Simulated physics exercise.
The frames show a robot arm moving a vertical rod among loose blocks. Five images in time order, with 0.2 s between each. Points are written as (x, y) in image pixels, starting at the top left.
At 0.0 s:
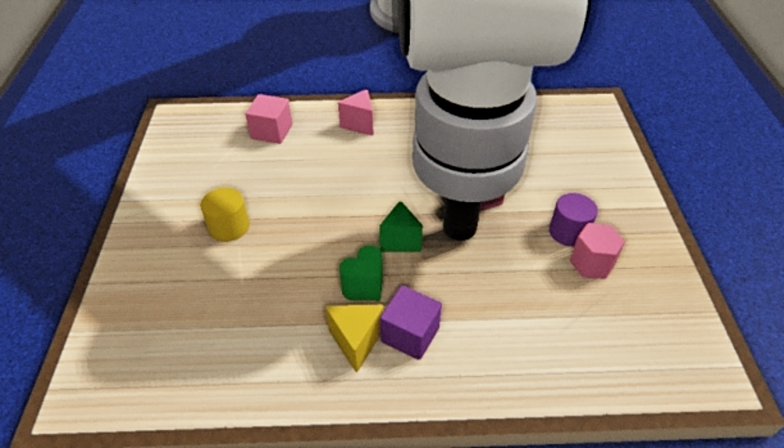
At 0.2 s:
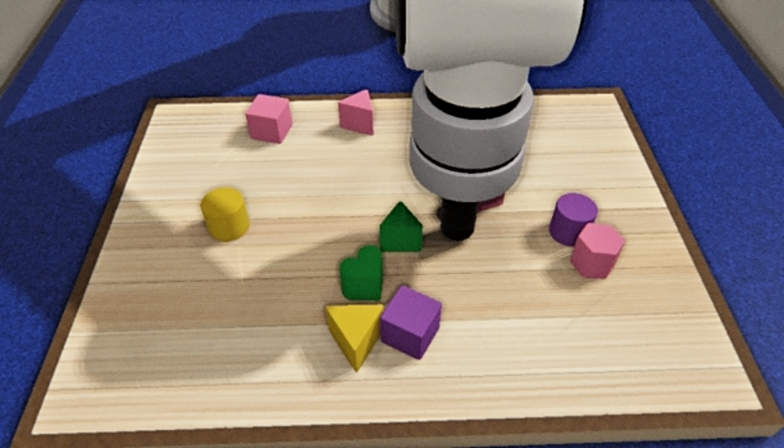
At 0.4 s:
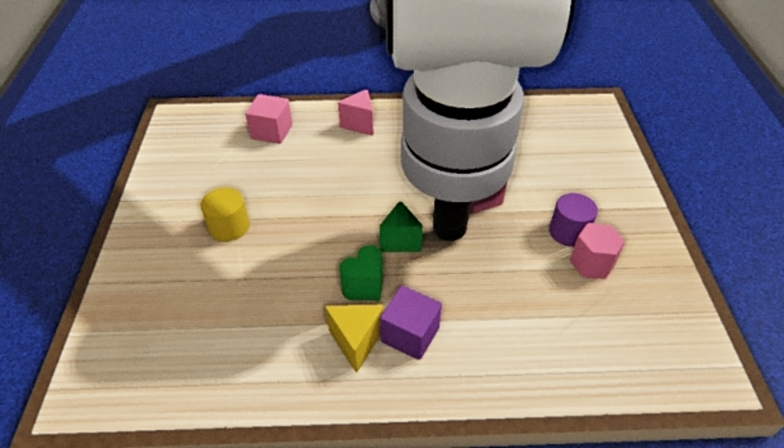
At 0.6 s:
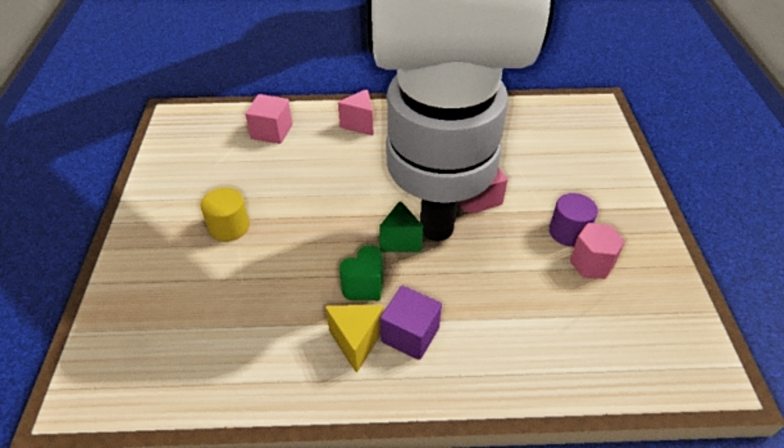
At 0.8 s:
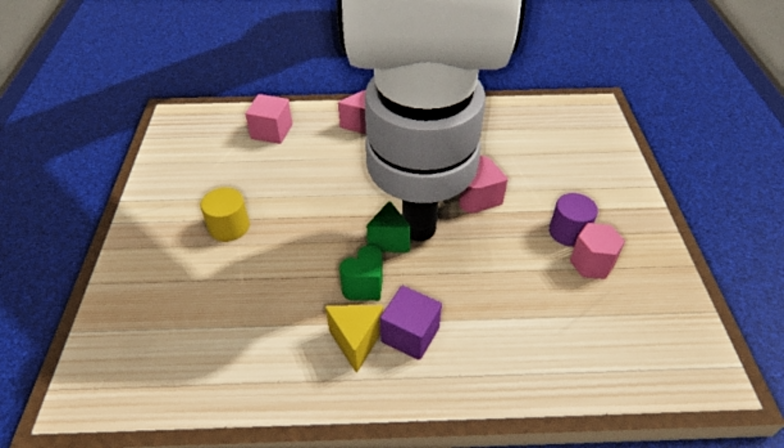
A white and grey robot arm holds a black vertical rod over a pale wooden board on a blue surface, seen from above at a fixed angle. Pink blocks sit at the back and right, a yellow round block left, green blocks mid-board, yellow and purple ones in front, and a purple cylinder right. The rod slides left and nudges the green three-sided block slightly left.
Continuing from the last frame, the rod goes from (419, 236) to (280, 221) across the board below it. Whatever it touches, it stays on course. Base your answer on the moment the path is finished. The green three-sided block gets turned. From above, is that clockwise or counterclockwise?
From above, the green three-sided block will be seen to turn anti-clockwise.
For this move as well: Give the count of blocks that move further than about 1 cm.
The answer is one block, counting only moves over 1 cm.
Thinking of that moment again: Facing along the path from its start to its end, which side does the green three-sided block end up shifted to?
Out to the left.
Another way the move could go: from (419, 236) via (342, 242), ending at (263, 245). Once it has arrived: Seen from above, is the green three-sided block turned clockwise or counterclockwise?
Spin direction: Clockwise.
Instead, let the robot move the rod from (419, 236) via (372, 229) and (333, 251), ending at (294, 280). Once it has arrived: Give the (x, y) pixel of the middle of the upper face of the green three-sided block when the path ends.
When the path ends, it will be at (257, 268).
What follows on the original path. One third of the way, rod at (371, 224); green three-sided block at (343, 218), turned 20° anticlockwise.
Two thirds of the way, rod at (323, 219); green three-sided block at (319, 223), turned 50° anticlockwise.
At the end, rod at (278, 215); yellow round block in place; green three-sided block at (318, 223), turned 50° anticlockwise.
